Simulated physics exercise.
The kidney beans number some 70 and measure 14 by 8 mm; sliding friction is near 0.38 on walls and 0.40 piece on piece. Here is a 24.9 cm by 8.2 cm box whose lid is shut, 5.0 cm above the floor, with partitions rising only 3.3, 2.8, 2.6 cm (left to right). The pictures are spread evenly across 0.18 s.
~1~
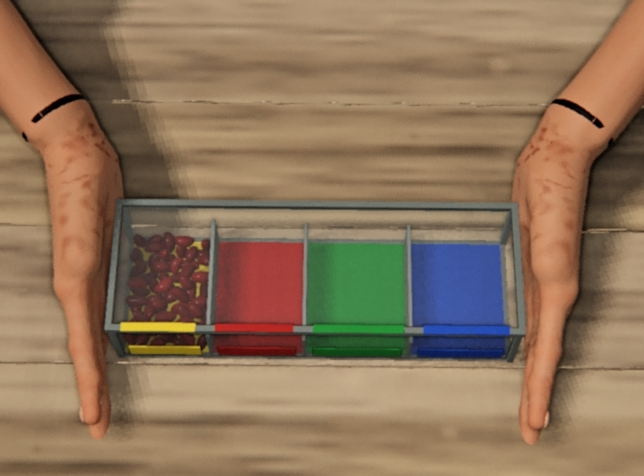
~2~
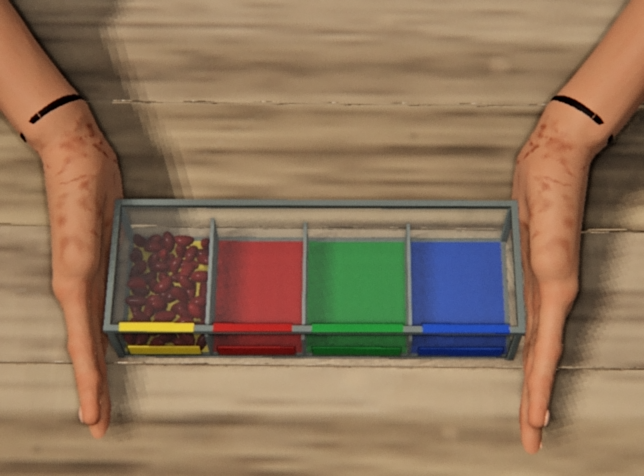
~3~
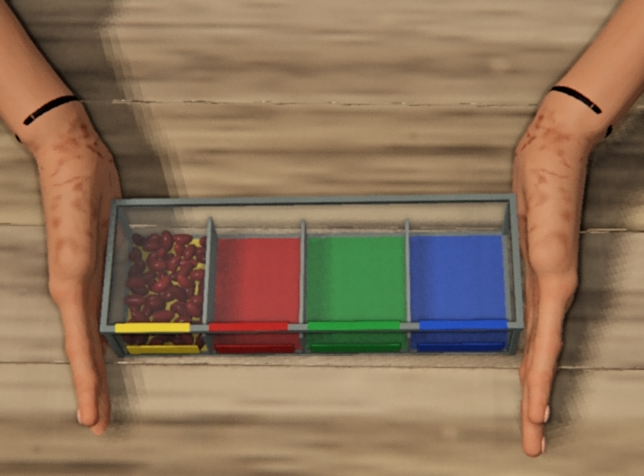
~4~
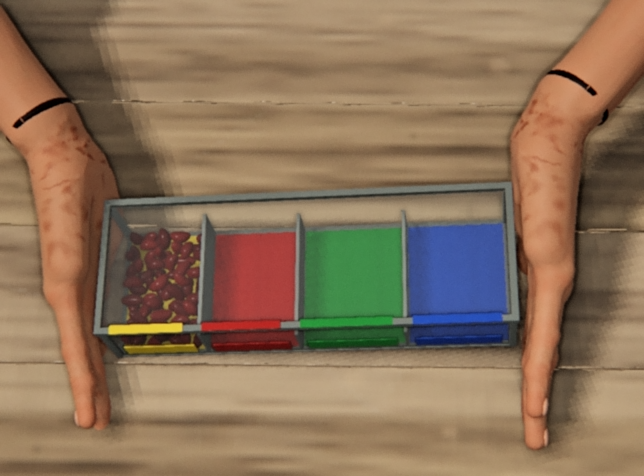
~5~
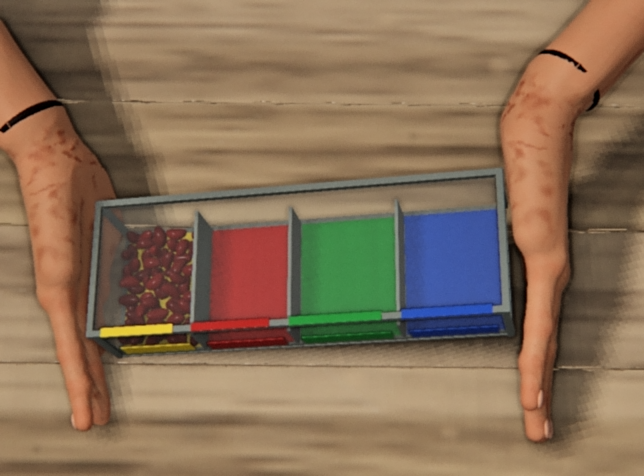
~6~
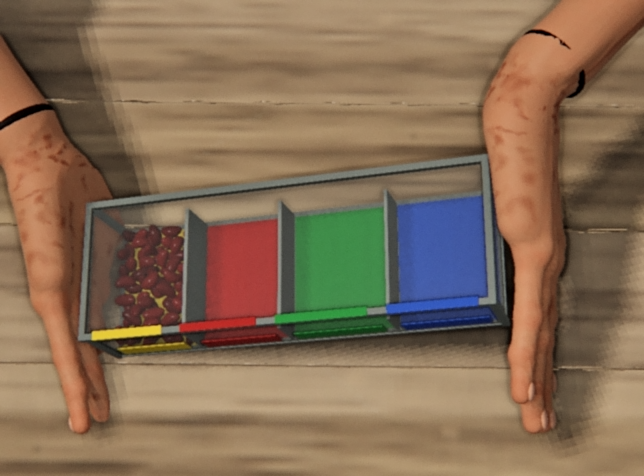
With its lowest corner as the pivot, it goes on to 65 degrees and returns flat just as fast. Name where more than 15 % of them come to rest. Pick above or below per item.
Red compartment = below; blue compartment = below; green compartment = below; yellow compartment = above.
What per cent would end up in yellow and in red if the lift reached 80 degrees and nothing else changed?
In per cent, yellow 100 and red 0.
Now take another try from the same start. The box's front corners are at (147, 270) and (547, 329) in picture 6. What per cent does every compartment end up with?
Red 30; blue 0; green 10; yellow 65.
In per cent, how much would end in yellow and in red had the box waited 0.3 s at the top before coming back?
Yellow 100, red 0.
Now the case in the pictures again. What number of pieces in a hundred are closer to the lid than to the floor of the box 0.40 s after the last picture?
Around 0 in a hundred, give or take.
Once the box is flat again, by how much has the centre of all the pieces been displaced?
The balance point ends up some 1.0 centimetres from where it began.
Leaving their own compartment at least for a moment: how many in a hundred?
I'd guess roughly 0 percent.
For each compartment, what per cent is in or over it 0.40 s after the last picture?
The split is red at 0, blue at 0, green at 0 and yellow at 100 per cent.
Then, 0.40 s after the last picture, tilt 64 degrees; yellow 100 %.
Then, 0.67 s after the last picture, tilt 26 degrees; yellow 100 %.
Then, 1.05 s after the last picture, tilt 0 degrees; yellow 100 %.
In the end, red 0 %, blue 0 %, green 0 %, yellow 100 %.
